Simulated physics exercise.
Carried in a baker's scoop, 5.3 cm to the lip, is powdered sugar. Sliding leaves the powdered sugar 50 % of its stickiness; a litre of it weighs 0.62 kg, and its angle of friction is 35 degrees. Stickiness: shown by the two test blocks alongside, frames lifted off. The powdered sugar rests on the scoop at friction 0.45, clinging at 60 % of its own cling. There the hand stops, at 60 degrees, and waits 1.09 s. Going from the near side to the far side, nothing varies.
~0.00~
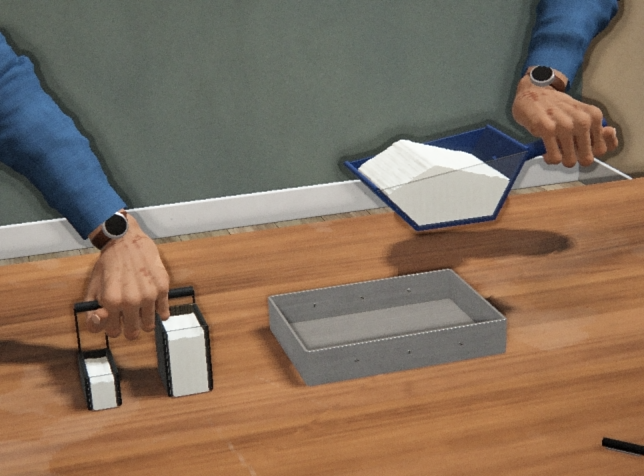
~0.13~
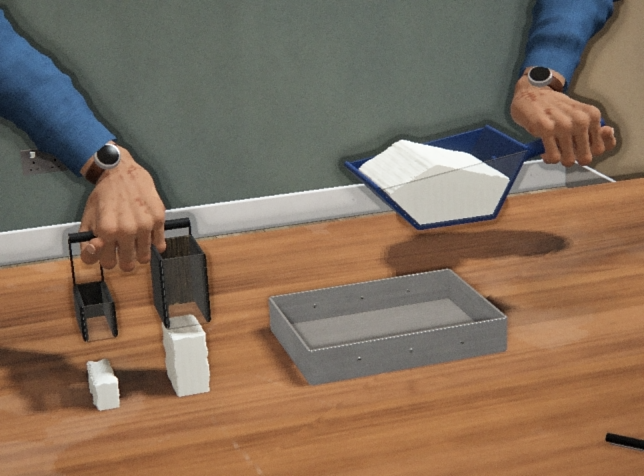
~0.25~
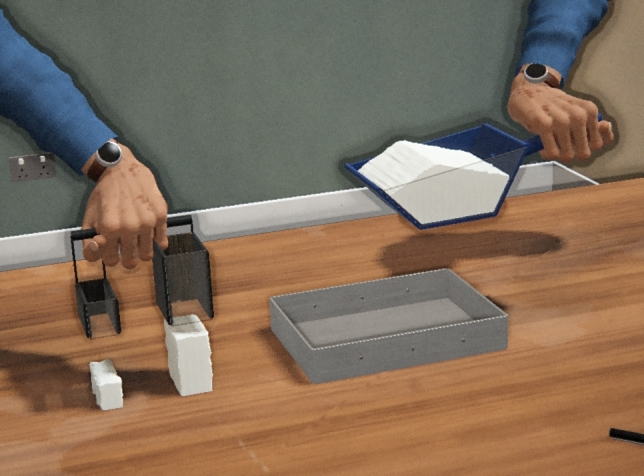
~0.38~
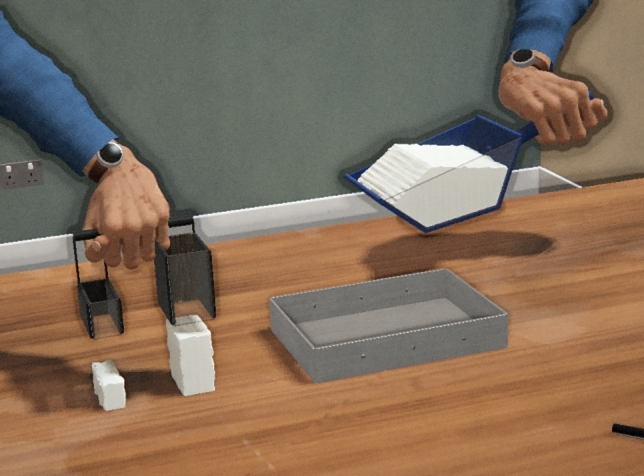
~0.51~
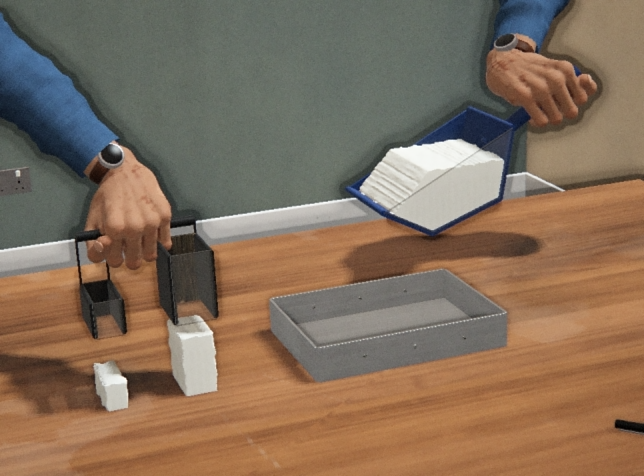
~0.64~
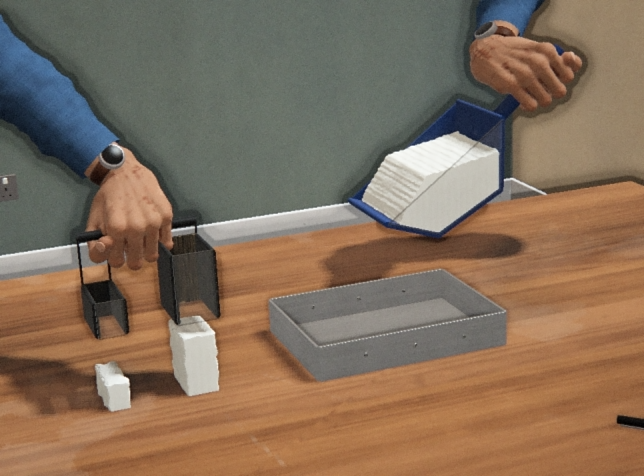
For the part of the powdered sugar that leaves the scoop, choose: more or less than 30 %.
Expect less.
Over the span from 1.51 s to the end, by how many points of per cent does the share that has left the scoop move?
I'd say it moves by near 0 in a hundred.
After 0.90 s, the scoop is at 47 degrees and 0 % has left it.
After 1.20 s, the scoop is at 60 degrees and 0 % has left it.
After 1.51 s, the scoop is at 60 degrees and 0 % has left it.
After 1.81 s, the scoop is at 60 degrees and 0 % has left it.
After 1.92 s, the scoop is at 60 degrees and 0 % has left it.
